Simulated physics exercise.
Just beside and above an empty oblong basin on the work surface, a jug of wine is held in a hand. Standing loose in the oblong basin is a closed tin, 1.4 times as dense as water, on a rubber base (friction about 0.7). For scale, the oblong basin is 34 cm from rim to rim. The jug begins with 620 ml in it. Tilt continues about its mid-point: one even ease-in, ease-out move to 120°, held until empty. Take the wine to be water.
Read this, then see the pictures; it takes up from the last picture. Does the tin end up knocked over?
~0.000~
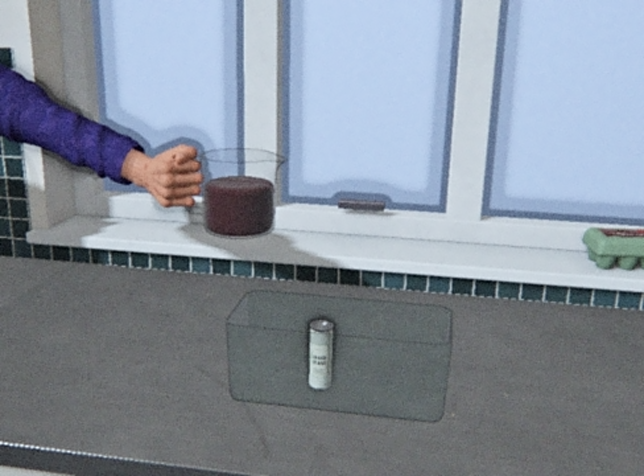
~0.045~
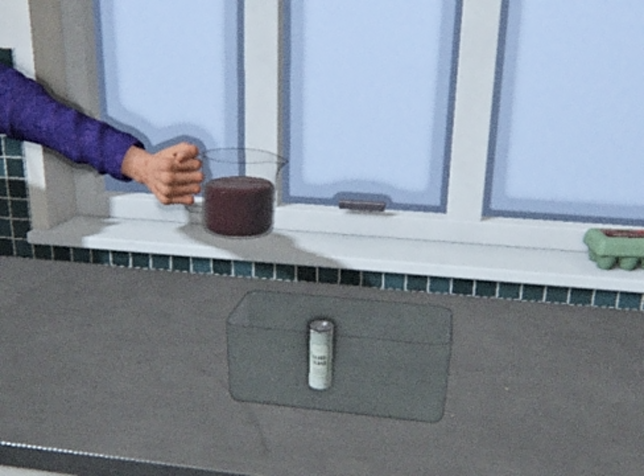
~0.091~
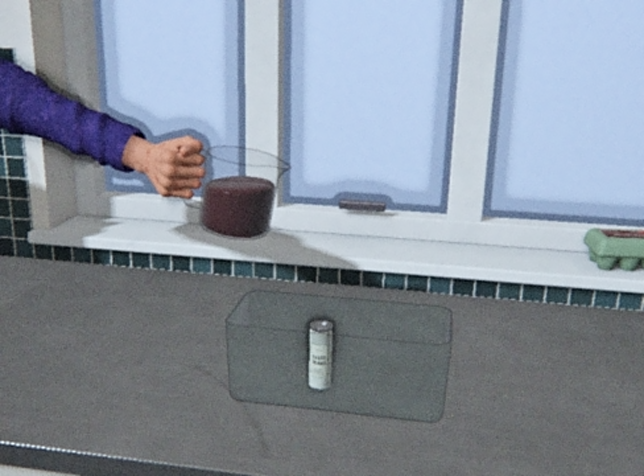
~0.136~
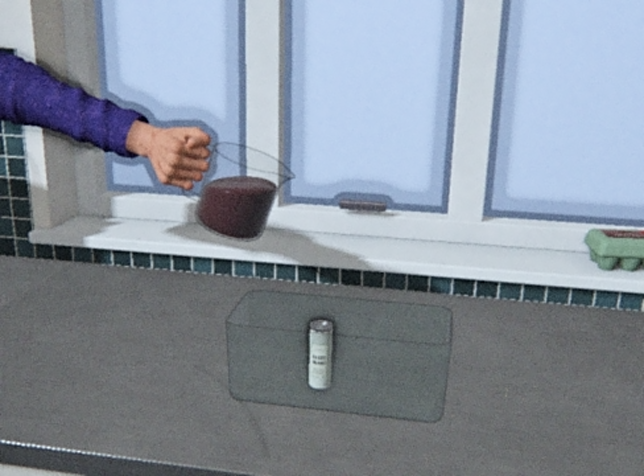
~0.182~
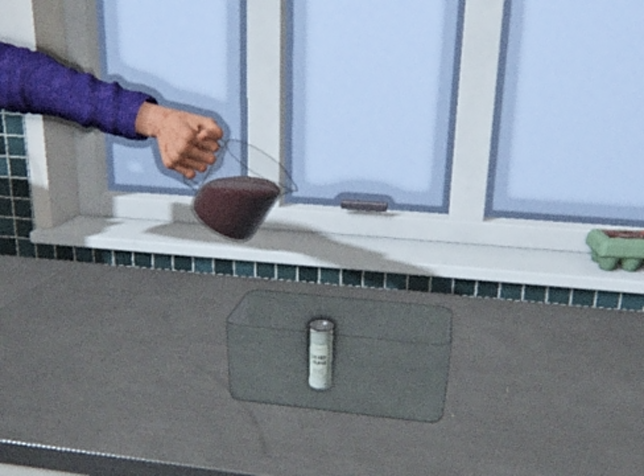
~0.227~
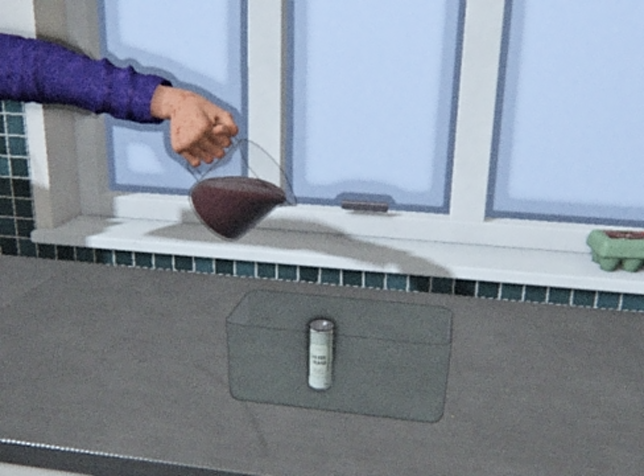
Yes. It tilts over.
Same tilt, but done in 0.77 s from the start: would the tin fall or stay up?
The tin remains upright.
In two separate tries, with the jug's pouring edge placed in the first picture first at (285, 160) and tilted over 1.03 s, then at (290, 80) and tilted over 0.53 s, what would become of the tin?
Run one: It does not tip. Run two: It does not tip.
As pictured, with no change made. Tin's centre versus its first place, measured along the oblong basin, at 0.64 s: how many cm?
Near 1 cm.
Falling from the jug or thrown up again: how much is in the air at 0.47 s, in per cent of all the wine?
Some 42 per cent, I reckon.
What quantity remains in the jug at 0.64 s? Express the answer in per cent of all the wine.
Around 5 in a hundred is still there.
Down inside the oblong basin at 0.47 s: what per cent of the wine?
Around 14 percent.
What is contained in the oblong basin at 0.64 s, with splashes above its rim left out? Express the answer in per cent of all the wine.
Around 82 parts in a hundred.
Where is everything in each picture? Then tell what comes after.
In the first frame, it leans 0°; its right rim is at (287, 159); the wine meets the walls at (207, 181) and (274, 185); the oblong basin's rim runs from (237, 307) to (452, 326); the tin's top is at (322, 328).
In the second frame, it leans 2°; its right rim is at (288, 161); the wine meets the walls at (208, 181) and (274, 185).
In the third frame, it leans 9°; its right rim is at (291, 167); the wine meets the walls at (208, 181) and (275, 185).
In the fourth frame, it leans 18°; its right rim is at (295, 177); the wine meets the walls at (208, 183) and (277, 186).
In the fifth frame, it leans 32°; its right rim is at (298, 190); the wine meets the walls at (202, 187) and (281, 189).
In the sixth frame, it leans 47°; its right rim is at (297, 206); the wine meets the walls at (198, 181) and (287, 195).
After 0.47 s the tilt is 116° and 44 per cent is still to pour; the tin stands where it began.
After 0.64 s the tilt is 120° and 5 per cent is still to pour; the tin stands 1 cm from where it began.
After 0.83 s the tilt is 120° and 0 per cent is still to pour; the tin leans 30°.
After 1.03 s the tilt is 120° and 0 per cent is still to pour; the tin lies on its side.
In the end the tin lies on its side.
